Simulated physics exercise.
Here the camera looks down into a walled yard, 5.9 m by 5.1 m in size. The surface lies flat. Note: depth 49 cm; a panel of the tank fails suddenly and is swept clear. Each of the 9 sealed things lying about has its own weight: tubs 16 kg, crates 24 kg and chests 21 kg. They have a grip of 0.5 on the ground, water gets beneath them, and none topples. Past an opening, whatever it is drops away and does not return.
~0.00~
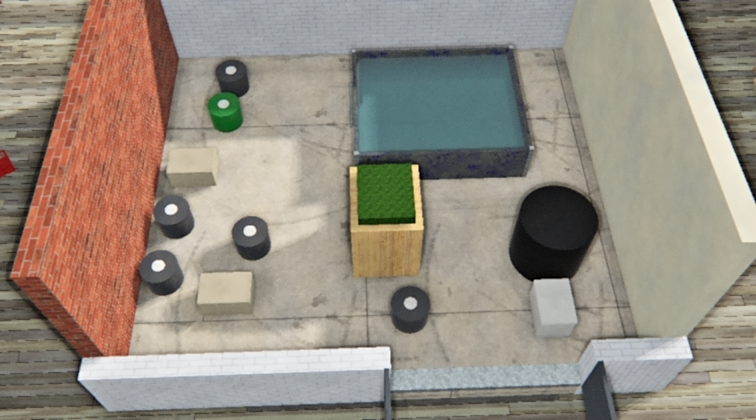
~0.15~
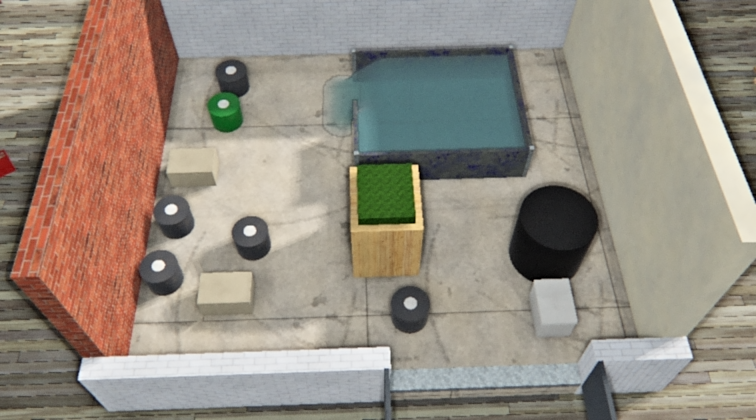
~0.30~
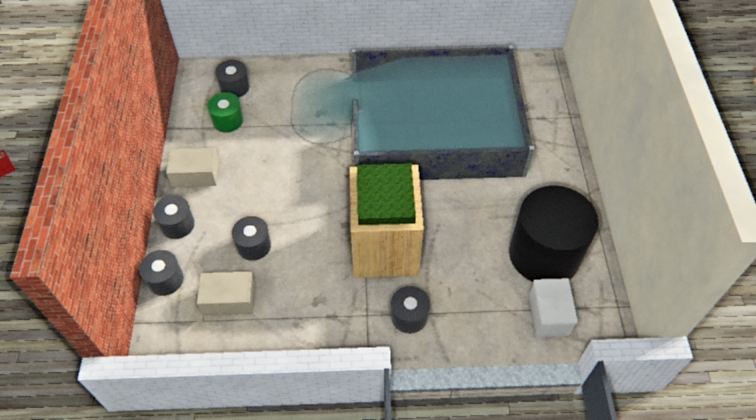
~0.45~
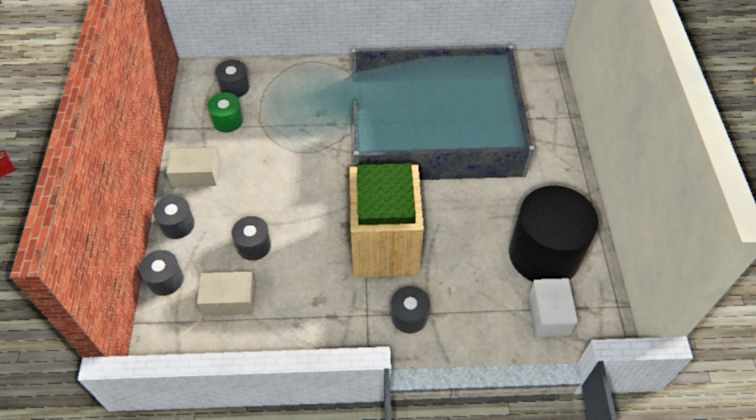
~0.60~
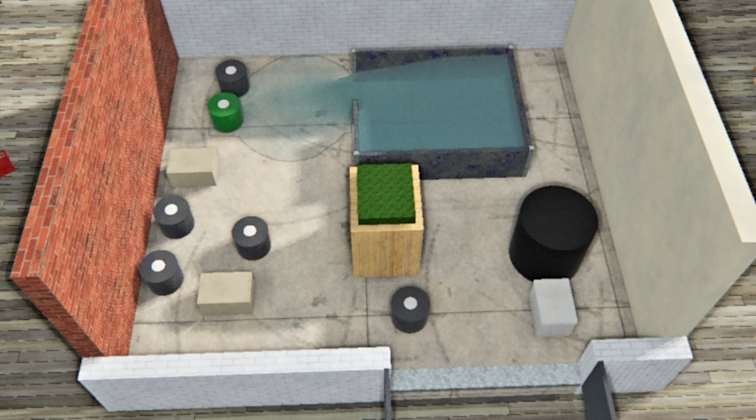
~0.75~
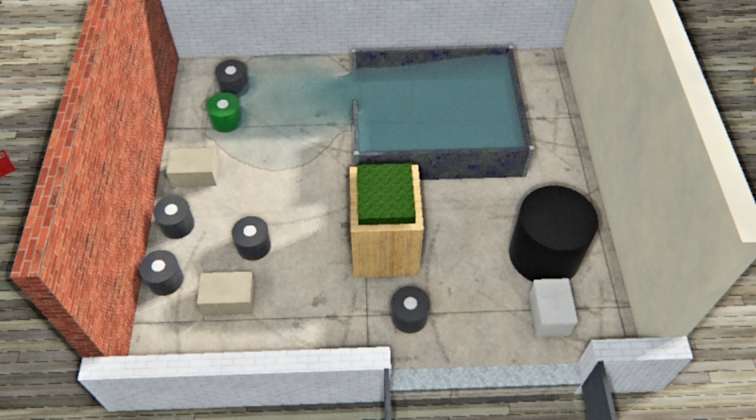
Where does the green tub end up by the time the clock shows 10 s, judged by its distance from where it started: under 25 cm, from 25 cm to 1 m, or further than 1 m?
The outcome will be a long move.
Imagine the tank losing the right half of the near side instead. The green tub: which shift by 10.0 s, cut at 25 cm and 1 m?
What happens next is that the green tub does not really budge.
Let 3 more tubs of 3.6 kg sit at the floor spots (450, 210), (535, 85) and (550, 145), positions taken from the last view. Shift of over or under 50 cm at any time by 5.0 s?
Note, same order as listed: Inside the limit, inside the limit, inside the limit.
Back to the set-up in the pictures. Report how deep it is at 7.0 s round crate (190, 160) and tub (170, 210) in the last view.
About 11 and 13 cm.
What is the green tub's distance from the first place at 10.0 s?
Around 300 cm from the start.
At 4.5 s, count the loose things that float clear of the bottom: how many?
It comes to 4.
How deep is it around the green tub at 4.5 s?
Roughly 6 cm deep.
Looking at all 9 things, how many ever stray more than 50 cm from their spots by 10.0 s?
The count comes to 8.
After 2.0 s the green tub is near (182, 122), 0.6 m from its start, afloat; 0 of 9 are out; 2 afloat.
After 4.5 s the green tub is near (320, 235), 2.6 m from its start, aground; 0 of 9 are out; 4 afloat.
After 7.0 s the green tub is near (334, 263), 3.0 m from its start, afloat; 0 of 9 are out; 5 afloat.
After 10.0 s the green tub is near (333, 248), 2.8 m from its start, aground; 0 of 9 are out; 2 afloat.
